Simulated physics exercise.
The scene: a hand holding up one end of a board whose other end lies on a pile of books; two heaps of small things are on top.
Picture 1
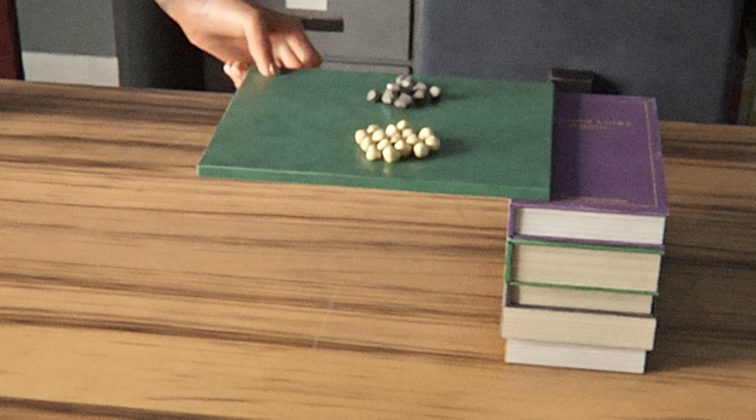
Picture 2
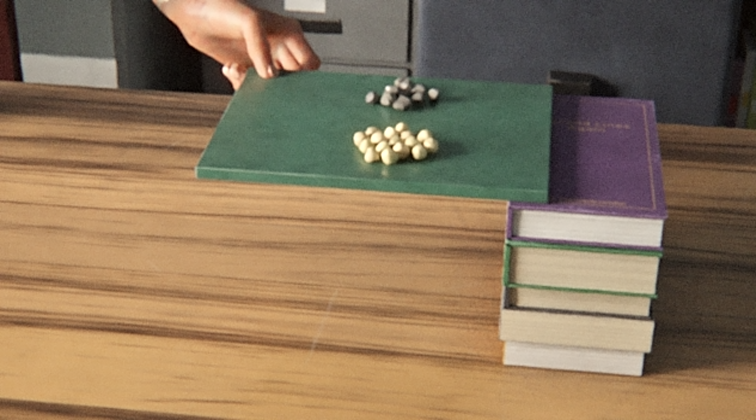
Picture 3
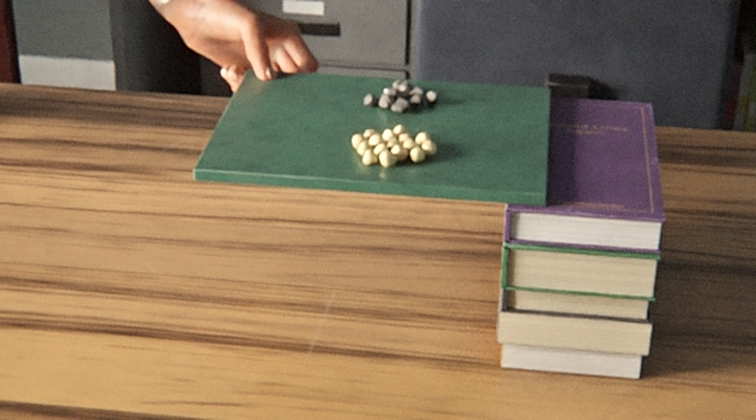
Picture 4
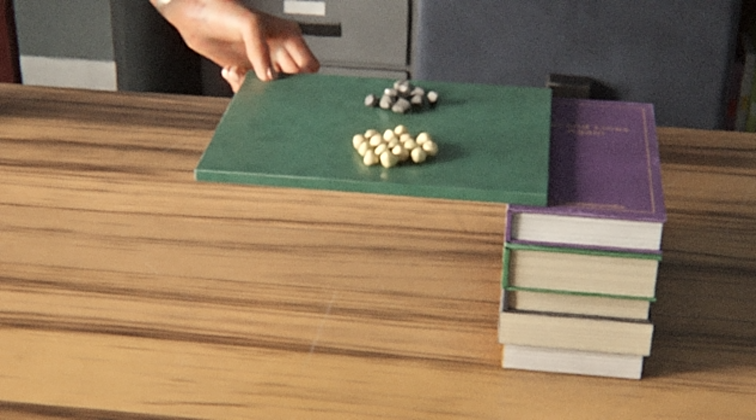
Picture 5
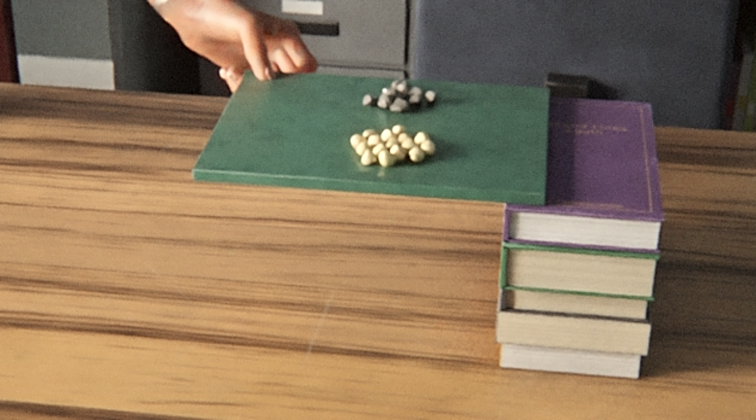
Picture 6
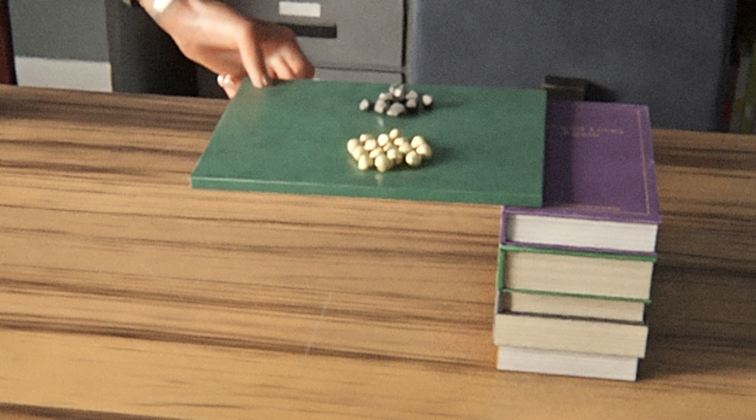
A hand at the upper left holds up one end of a green board, seen from slightly above across a wood-grained table with grey cabinets behind. The board's right end rests on a stack of books topped by a purple one, with a heap of round cream-coloured nuts near its front and small grey stones behind them. Almost nothing moves; the held end dips very slightly, and both heaps stay in place on the board.
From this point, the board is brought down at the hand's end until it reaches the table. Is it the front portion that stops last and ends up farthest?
Yes.
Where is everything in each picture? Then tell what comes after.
Held end of the board at (211, 167), level; book pile at (587, 163), tall, over half the board's length; front portion at (398, 141), a few macadamia nuts; back portion at (399, 90), a few bits of gravel, in the first picture.
Held end of the board at (210, 169), level; back portion at (397, 93), in the second picture.
Held end of the board at (208, 171), level; front portion at (394, 146), in the third picture.
Held end of the board at (209, 171), level; back portion at (397, 95), in the fourth picture.
Held end of the board at (207, 171), level; front portion at (393, 145), in the fifth picture.
Held end of the board at (204, 179), down by 1°; book pile at (579, 170); front portion at (390, 150), not moving; back portion at (391, 100), not moving, in the sixth picture.
Then, 0.37 s past the last view, board sloping at 12°; front portion all still on the board; back portion all still on the board.
Then, 0.83 s past the last view, board sloping at 26°; front portion mostly less than half a board's length out; back portion all still on the board.
Then, 1.33 s past the last view, board resting at 37°; front portion mostly up to a board's length out; back portion mostly at the foot of the board.
Finally, board resting at 37°; front portion mostly up to a board's length out; back portion mostly less than half a board's length out; the front portion has gone farther.
